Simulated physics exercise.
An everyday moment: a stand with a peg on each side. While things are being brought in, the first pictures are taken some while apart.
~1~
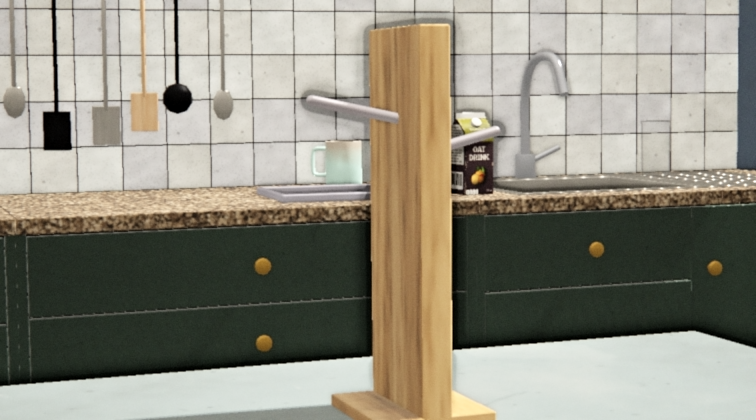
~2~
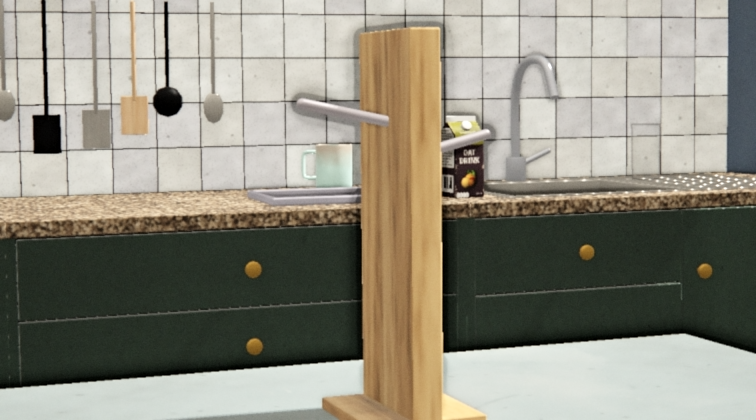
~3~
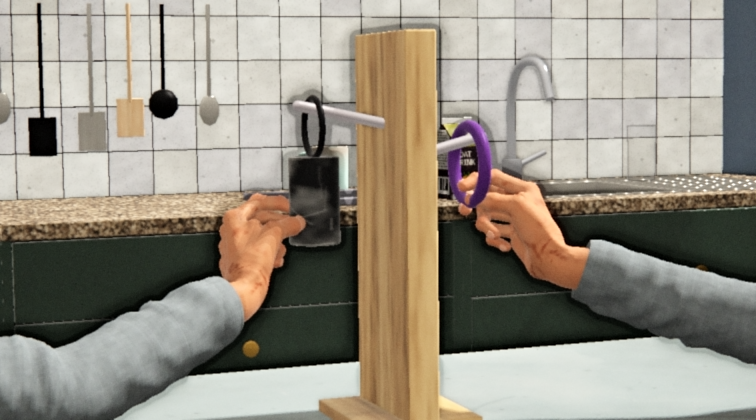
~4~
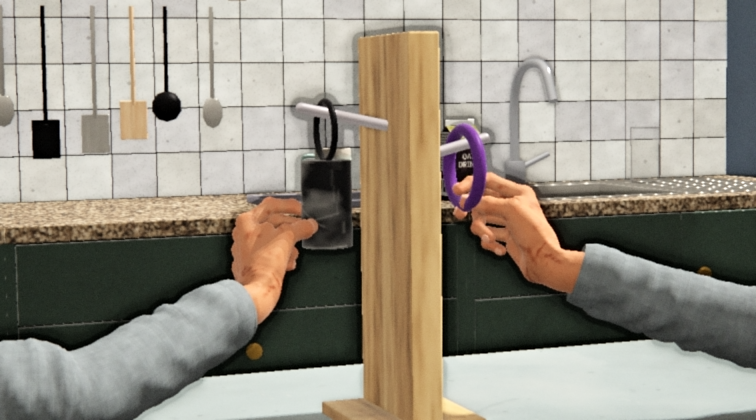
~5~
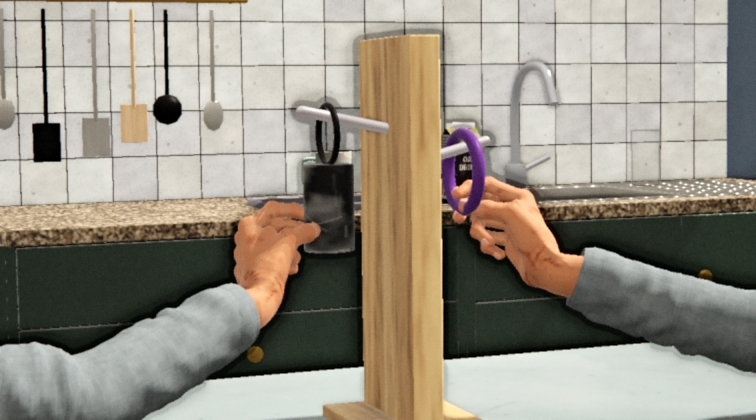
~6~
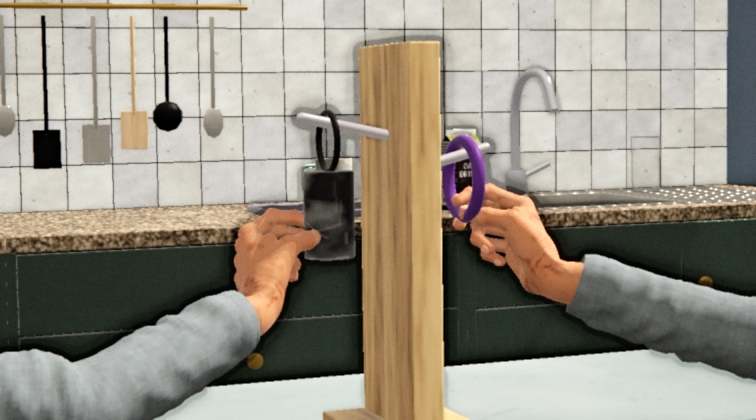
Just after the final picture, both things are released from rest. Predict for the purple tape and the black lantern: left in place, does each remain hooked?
The purple tape is going to hold on. The black lantern is going to hold on.
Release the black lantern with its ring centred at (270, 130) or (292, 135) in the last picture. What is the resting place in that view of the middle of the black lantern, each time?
Resting at (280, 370) and (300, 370).
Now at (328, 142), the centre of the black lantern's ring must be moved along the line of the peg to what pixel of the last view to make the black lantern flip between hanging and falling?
In the last view, the boundary sits at approximately (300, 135).
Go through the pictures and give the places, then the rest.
Peg stand (404, 223), in the first picture.
Peg stand (394, 227), in the second picture.
Still on the way; purple tape (469, 165); peg stand (390, 229), in the third picture.
Still on the way; black lantern (326, 172); peg stand (394, 231), in the fourth picture.
Still on the way; purple tape (463, 172); peg stand (394, 234), in the fifth picture.
In place, still held; purple tape (463, 179); black lantern (329, 183); peg stand (394, 240), in the sixth picture.
Then, 0.34 s later than the last frame, purple tape at rest near (465, 180); black lantern at rest near (328, 185).
When it is over, the purple tape hangs there, near (464, 180); the black lantern hangs there, near (328, 185).
